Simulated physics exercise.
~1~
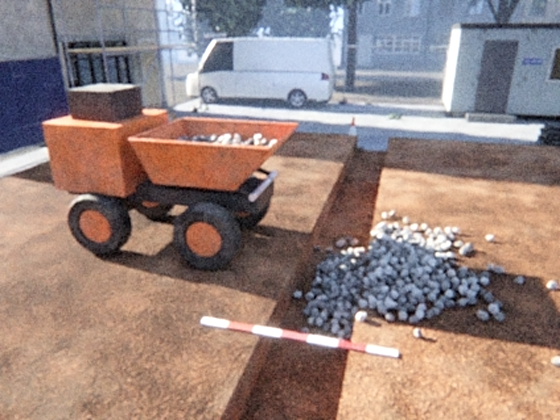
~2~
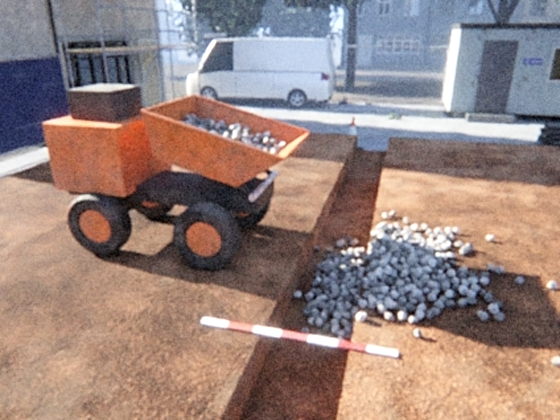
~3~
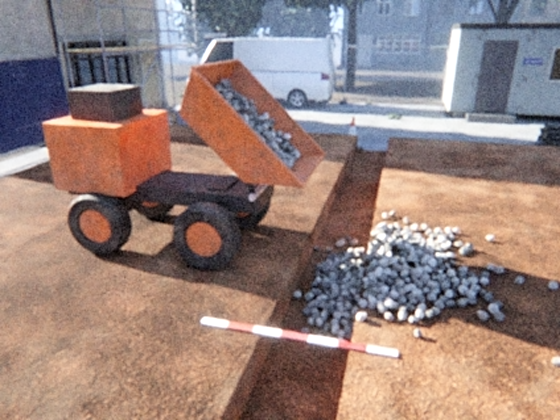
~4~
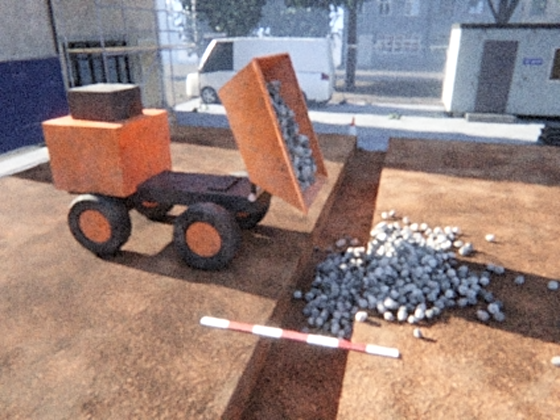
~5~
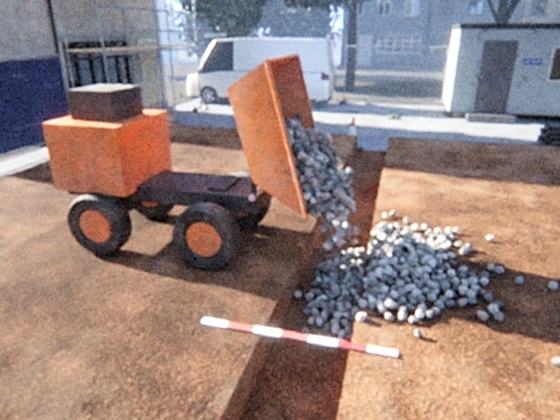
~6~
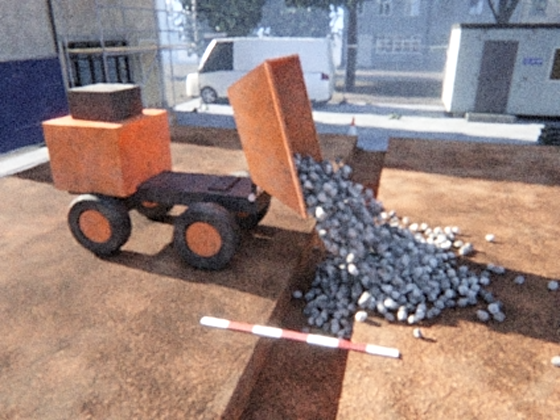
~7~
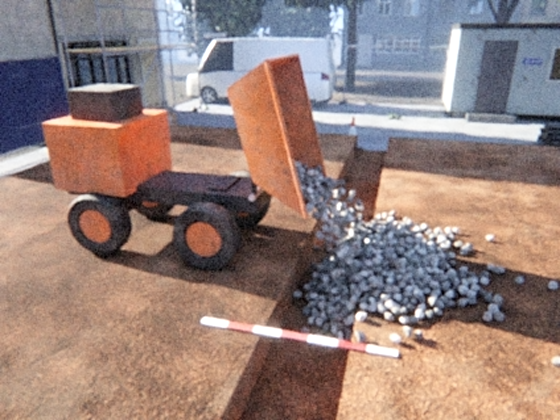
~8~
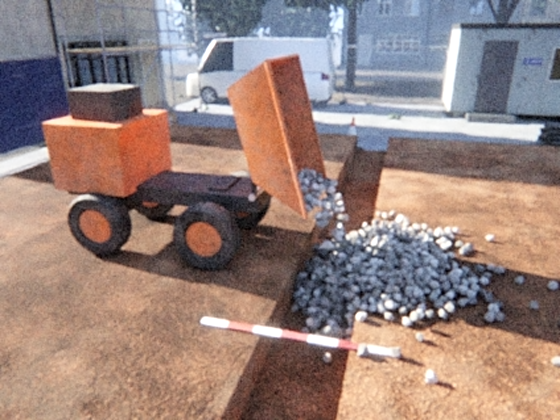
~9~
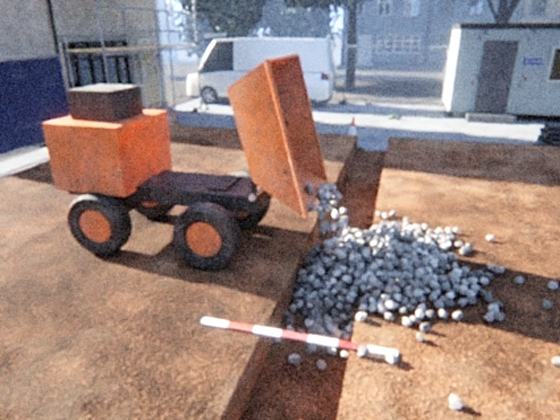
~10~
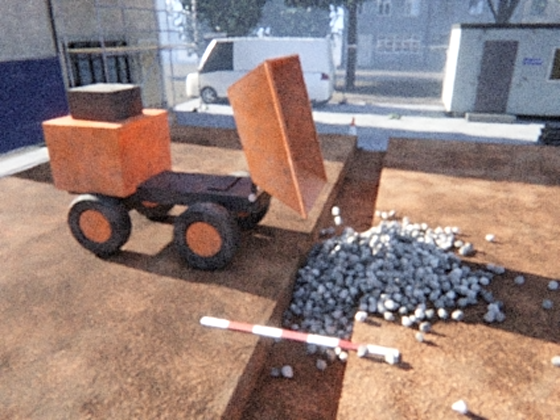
An orange dumper tips its skip and pours grey stones onto the pile, emptying completely.
